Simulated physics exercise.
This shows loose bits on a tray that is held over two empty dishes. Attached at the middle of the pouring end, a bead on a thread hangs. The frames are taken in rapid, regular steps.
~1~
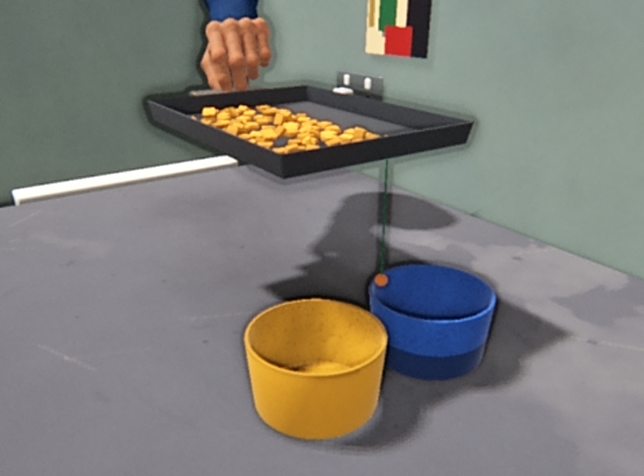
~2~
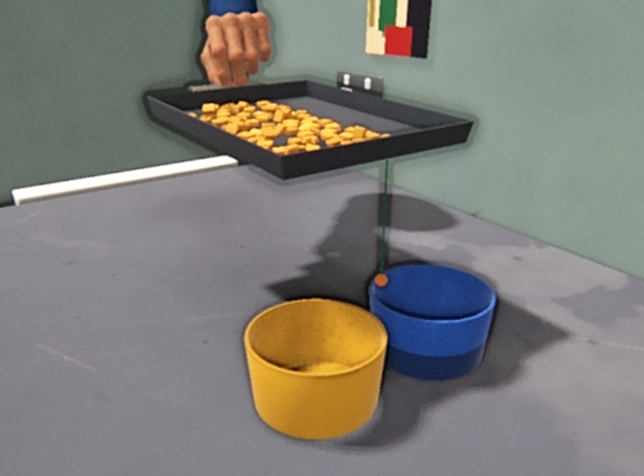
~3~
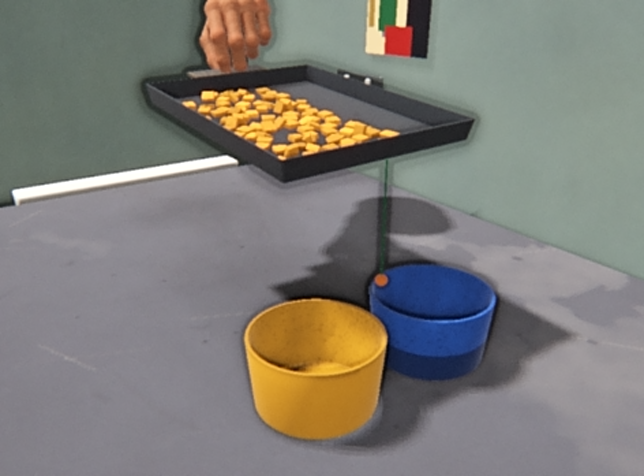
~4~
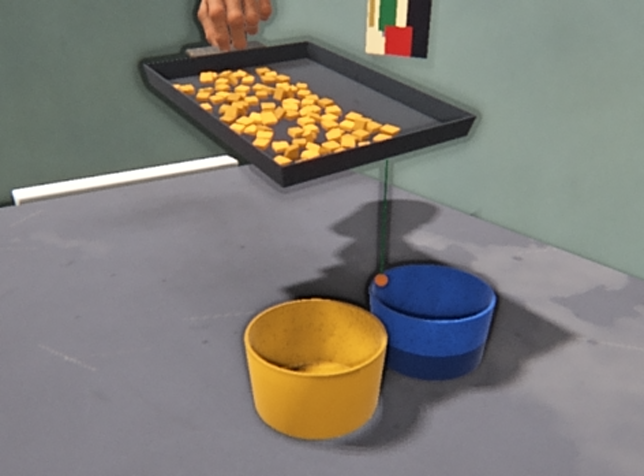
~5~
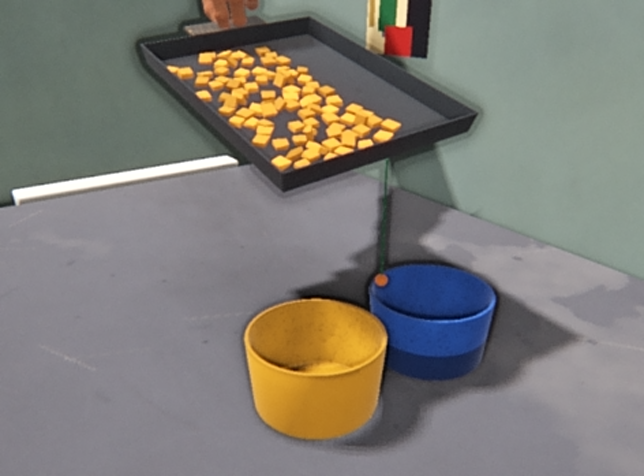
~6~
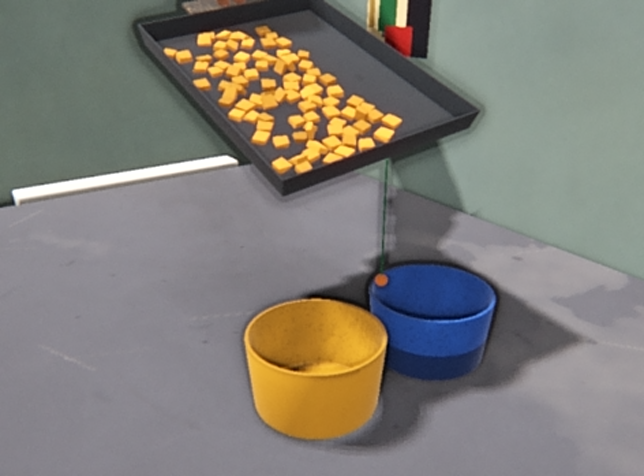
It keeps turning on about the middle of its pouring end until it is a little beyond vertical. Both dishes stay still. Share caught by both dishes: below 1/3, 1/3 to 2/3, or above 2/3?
Above 2/3.
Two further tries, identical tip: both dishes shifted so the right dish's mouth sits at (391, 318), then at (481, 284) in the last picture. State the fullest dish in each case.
Try one: The dish on the left-hand side; try two: The dish on the left-hand side.
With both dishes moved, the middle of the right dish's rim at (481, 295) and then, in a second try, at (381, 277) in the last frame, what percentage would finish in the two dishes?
It works out to 50 percent and then 60 percent.
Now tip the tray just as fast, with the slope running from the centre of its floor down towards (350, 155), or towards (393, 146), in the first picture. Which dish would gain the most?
Respectively, the one at left and the one at right.
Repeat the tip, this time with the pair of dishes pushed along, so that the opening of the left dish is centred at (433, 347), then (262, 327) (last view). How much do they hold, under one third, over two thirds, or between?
First attempt: Below one third; second attempt: More than two thirds.
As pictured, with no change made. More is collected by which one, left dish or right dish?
Observation: The left-placed dish is the fuller of the two.
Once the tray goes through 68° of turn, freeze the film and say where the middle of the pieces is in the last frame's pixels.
Near (300, 128).
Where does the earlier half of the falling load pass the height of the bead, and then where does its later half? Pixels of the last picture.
First around (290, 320), afterwards around (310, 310).
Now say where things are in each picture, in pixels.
The first picture shows corners of the pouring end near (283, 152) and (468, 121), level; middle of the load near (280, 132), small crackers; left dish near (358, 396); right dish near (475, 342); bead on its thread near (381, 280).
The second picture shows corners of the pouring end near (283, 154) and (468, 121), level; middle of the load near (280, 130).
The third picture shows corners of the pouring end near (283, 158) and (469, 118), tipped barely, lowest at the left corner; middle of the load near (279, 123).
The fourth picture shows corners of the pouring end near (284, 163) and (470, 115), tipped a little, lowest at the left corner; middle of the load near (280, 114).
The fifth picture shows corners of the pouring end near (284, 170) and (472, 112), tipped clearly, lowest at the left corner; middle of the load near (280, 105).
The sixth picture shows corners of the pouring end near (284, 176) and (474, 109), tipped clearly, lowest at the left corner; middle of the load near (280, 96); left dish near (358, 396); right dish near (475, 342).
Shortly afterwards, tray tipped steeply; all but a few on the tray; a little in the air.
Next, tray tipped past a quarter turn; a little on the tray; near half in the left dish; only a few outside both; near a quarter in the air.
Some moments later, tray tipped past a quarter turn; all but a few in the left dish; a little outside both.
In the end, tray tipped past a quarter turn; all but a few in the left dish; none at all in the right dish; a little outside both.
